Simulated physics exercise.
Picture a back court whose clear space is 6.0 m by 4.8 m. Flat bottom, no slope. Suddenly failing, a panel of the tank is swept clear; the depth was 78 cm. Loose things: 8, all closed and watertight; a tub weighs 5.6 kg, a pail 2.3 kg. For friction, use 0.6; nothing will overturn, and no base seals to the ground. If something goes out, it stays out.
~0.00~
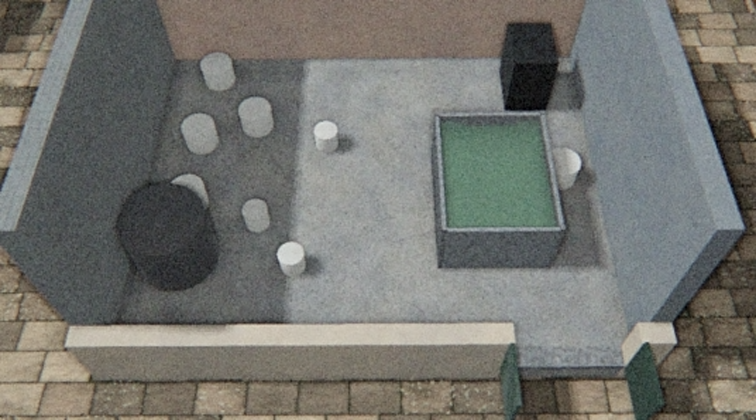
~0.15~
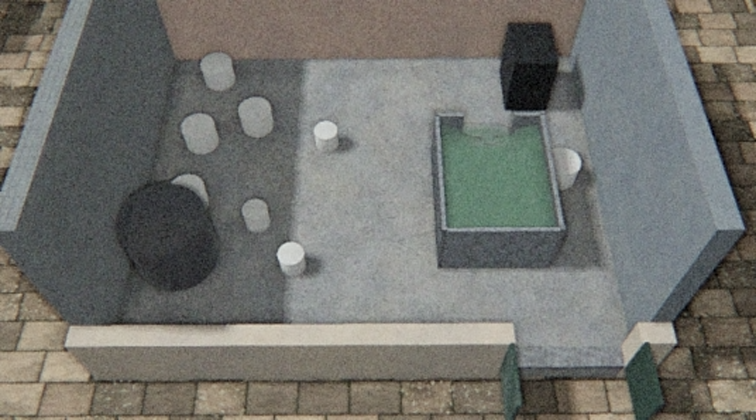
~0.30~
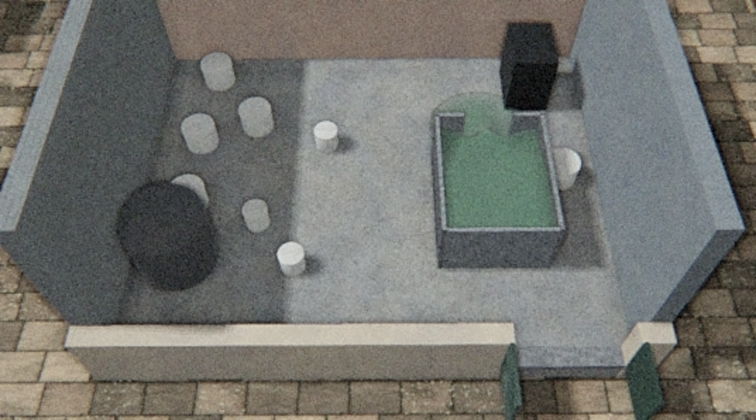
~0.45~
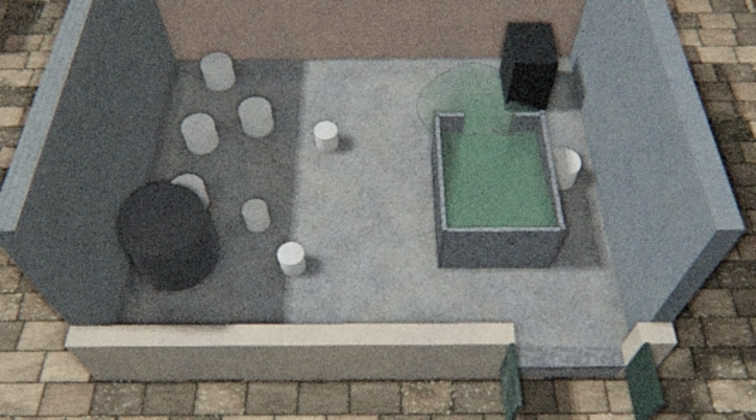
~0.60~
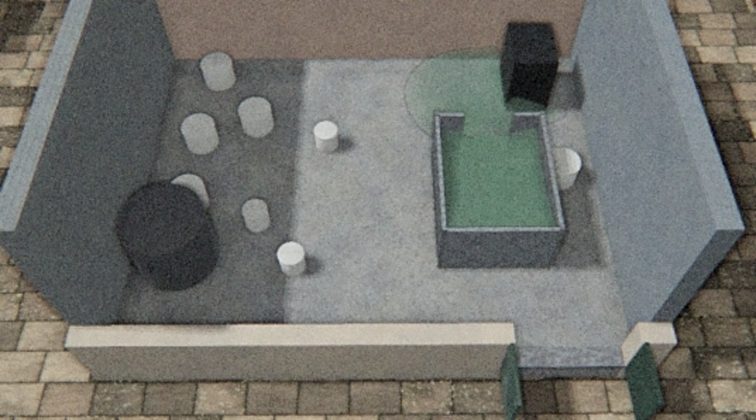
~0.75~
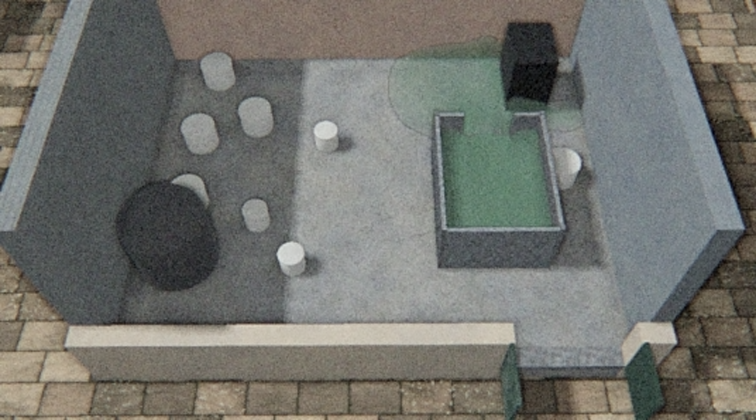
Walled back court with a tank of green water, its far side opening and water spreading thinly over the floor behind it.
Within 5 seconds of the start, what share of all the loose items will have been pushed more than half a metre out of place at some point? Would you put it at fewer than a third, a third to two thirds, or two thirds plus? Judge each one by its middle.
I would say a third to two thirds.
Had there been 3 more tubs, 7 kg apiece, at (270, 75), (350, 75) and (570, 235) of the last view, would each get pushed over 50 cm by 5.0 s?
Respectively: Tops it; tops it; tops it.
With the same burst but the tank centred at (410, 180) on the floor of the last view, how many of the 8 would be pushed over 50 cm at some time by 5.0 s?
The answer would then be 6.
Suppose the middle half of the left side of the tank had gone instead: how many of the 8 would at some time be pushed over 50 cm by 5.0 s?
In that case the number is 7.
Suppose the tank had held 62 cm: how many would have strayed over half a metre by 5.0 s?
Then the count would be 4.
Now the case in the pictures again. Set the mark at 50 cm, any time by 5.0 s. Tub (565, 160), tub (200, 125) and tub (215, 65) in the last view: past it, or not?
Result, in order: Overshooting / overshooting / overshooting.
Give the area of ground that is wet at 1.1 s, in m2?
Flooded: Near 7.0 m2.
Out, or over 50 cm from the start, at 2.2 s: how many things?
Tally: 0.
After 1.1 s 0 of 8 are over 50 cm from their spots; 0 afloat.
After 2.2 s 0 of 8 are over 50 cm from their spots; 1 afloat.
After 3.5 s 3 of 8 are over 50 cm from their spots; 4 afloat.
After 5.0 s 5 of 8 are over 50 cm from their spots, and 5 have been at some point; 4 afloat.
